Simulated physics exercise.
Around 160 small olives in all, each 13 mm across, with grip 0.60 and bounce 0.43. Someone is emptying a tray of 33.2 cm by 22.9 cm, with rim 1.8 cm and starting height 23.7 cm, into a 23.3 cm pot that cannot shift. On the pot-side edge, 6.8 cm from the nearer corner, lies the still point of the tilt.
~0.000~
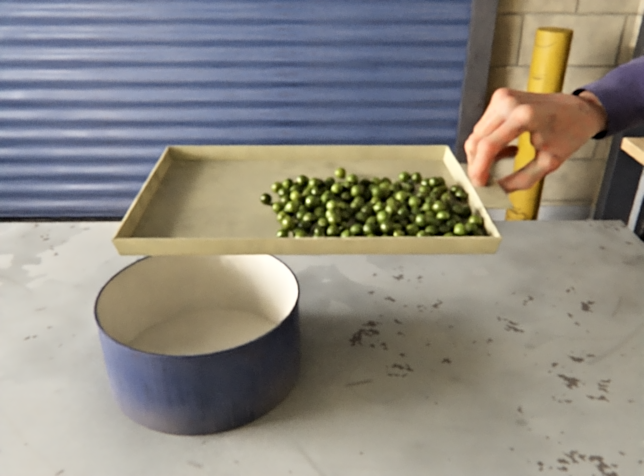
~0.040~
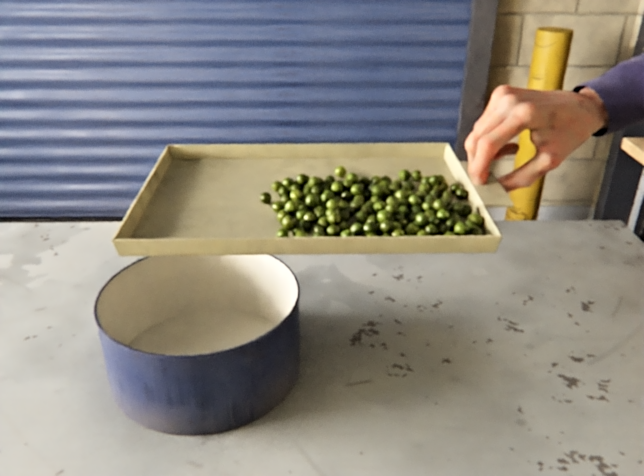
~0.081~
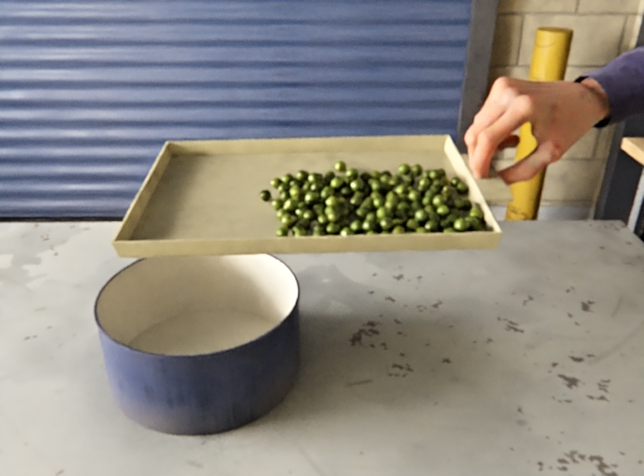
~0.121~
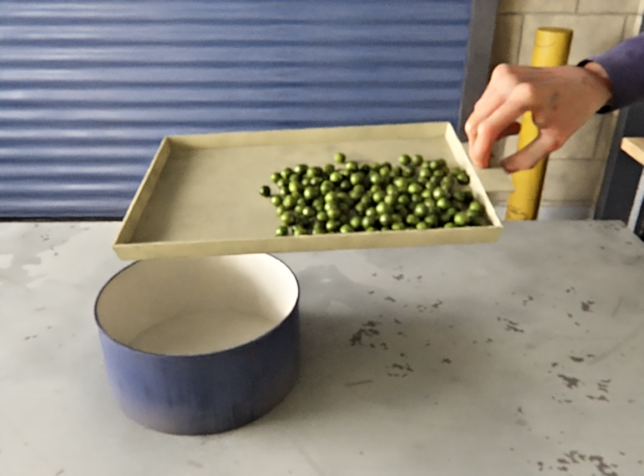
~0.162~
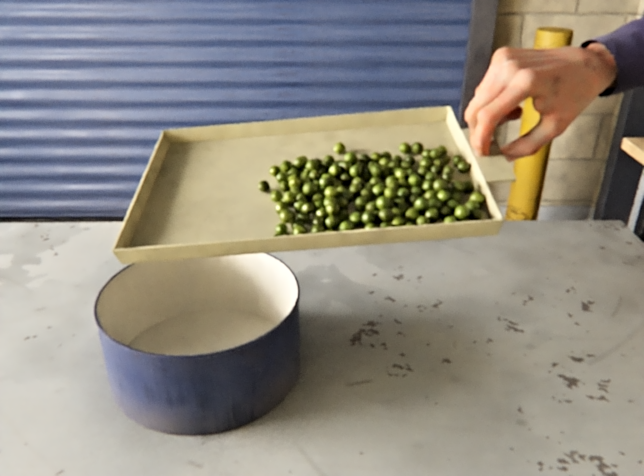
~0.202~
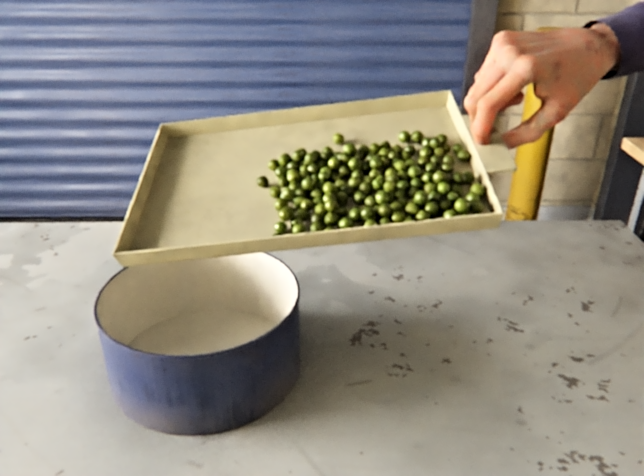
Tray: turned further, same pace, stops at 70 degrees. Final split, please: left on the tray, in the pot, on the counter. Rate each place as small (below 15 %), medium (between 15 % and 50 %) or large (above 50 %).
Tray - large; pot - small; counter - medium.
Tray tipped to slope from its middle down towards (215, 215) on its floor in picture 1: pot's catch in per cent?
Roughly 0 per cent.
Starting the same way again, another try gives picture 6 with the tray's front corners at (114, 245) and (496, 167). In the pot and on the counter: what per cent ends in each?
You'd end with pot at 5 and counter at 65.
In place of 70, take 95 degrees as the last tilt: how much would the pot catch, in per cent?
10 percent.
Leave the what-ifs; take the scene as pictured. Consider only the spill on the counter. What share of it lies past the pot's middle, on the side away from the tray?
About 60 per cent.
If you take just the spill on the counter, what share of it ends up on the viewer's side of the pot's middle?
Near 100 in a hundred.
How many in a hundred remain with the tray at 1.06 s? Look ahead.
Close to 75 in a hundred.
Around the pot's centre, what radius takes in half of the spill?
I'd say around 22 centimetres.
Then, at 0.52 s, tilt 41 degrees; the tray holds 100 %, the pot 0 %.
After 0.73 s, tilt 60 degrees; the tray holds 95 %, the pot 0 %.
Then, at 1.06 s, tilt 70 degrees; the tray holds 75 %, the pot 0 %.
At rest (2.0 s), tray 70 %, pot 0 %, counter 30 %.
